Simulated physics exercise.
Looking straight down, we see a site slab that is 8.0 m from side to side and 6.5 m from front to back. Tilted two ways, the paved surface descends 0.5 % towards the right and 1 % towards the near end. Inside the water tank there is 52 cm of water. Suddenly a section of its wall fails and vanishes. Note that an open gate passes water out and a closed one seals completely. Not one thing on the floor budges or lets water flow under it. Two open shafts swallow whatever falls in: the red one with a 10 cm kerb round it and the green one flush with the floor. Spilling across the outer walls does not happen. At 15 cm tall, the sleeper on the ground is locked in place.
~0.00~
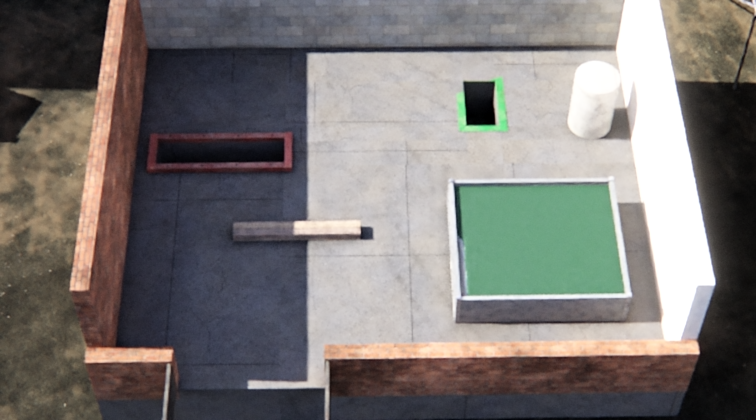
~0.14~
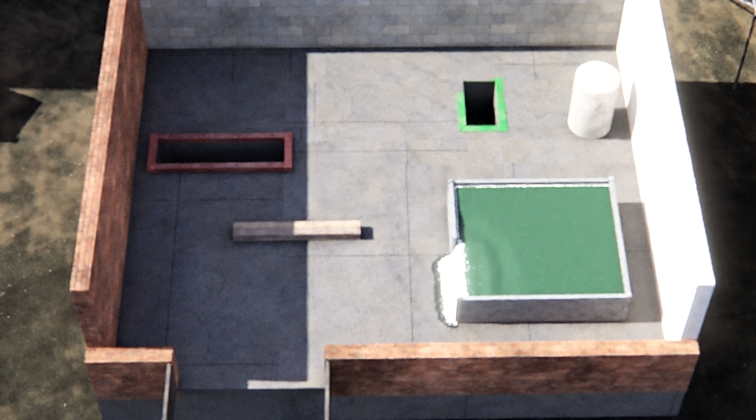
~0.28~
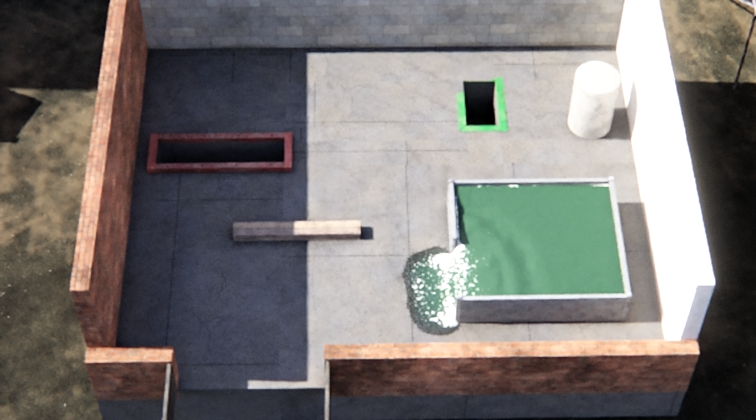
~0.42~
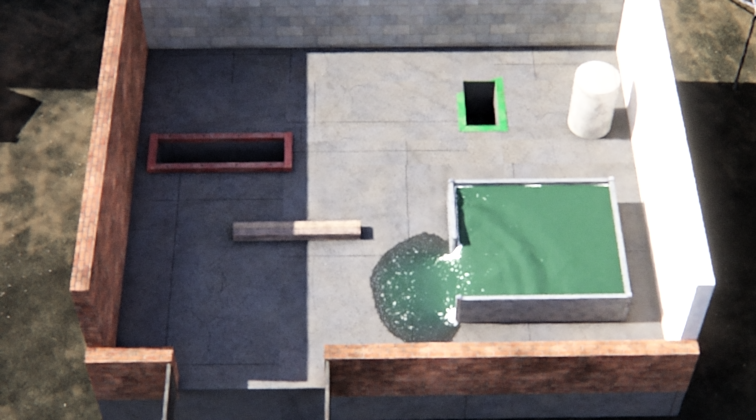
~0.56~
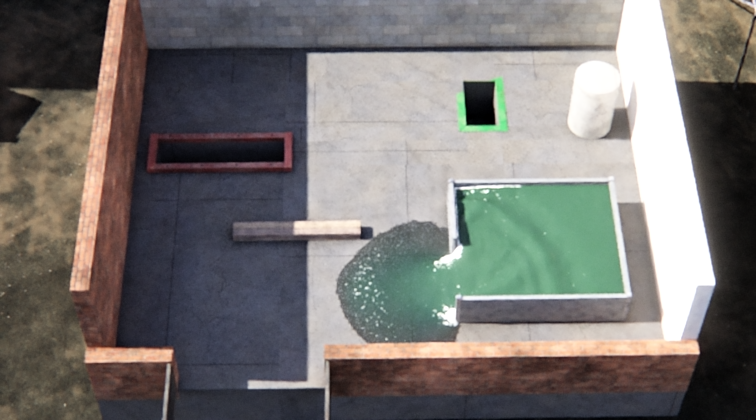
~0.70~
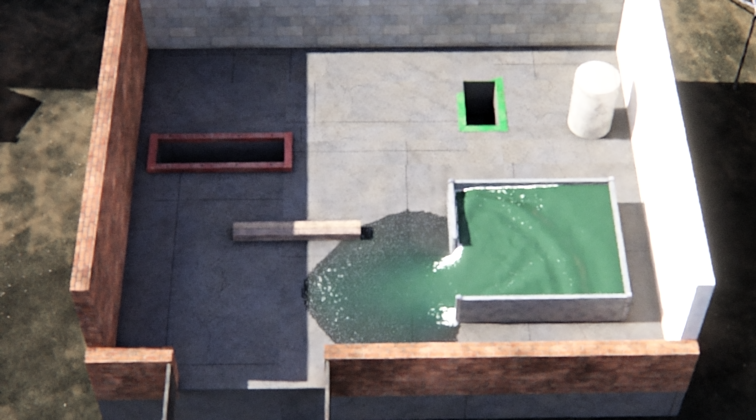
A large pale tank of green water stands at the right of a walled, paved yard, seen from high above by a still camera. A red-rimmed opening lies at the left, a green-rimmed one and a white cylinder at the back right, and a beam near the middle. Water bursts through the tank's left side, foaming white, and spreads leftward across the floor, reaching the beam's right end.
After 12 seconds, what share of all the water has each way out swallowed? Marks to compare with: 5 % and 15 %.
Gate opening - over 15 % of the total. Red pit - under 5 % of the total. Green pit - less than 5 % of the total.
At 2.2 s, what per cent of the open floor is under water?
Wet share: About 30 %.
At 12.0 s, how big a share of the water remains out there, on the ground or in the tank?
Close to 66 in a hundred remains.
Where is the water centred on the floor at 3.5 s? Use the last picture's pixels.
Close to (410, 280) in the last picture.
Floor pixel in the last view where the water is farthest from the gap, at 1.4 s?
About (181, 322) in the last view.
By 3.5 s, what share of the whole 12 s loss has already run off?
Share gone by then: Approx. 15 %.
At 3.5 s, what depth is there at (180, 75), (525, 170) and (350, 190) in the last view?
Spot one 0 cm, spot two 0 cm, spot three 1 cm.
After 1.4 s water covers 20 % of the floor and is deepest (30 cm) near (449, 308); gone so far, the gate opening 0 %, the red pit 0 %, the green pit 0 %.
After 2.2 s water covers 30 % of the floor and is deepest (28 cm) near (449, 298); gone so far, the gate opening 2 %, the red pit 0 %, the green pit 0 %.
After 3.5 s water covers 35 % of the floor and is deepest (27 cm) near (123, 282); gone so far, the gate opening 5 %, the red pit 0 %, the green pit 0 %.
After 7.0 s water covers 50 % of the floor and is deepest (14 cm) near (168, 187); gone so far, the gate opening 17 %, the red pit 1 %, the green pit 0 %.
After 12.0 s water covers 70 % of the floor and is deepest (8 cm) near (340, 373); gone so far, the gate opening 33 %, the red pit 1 %, the green pit 1 %.
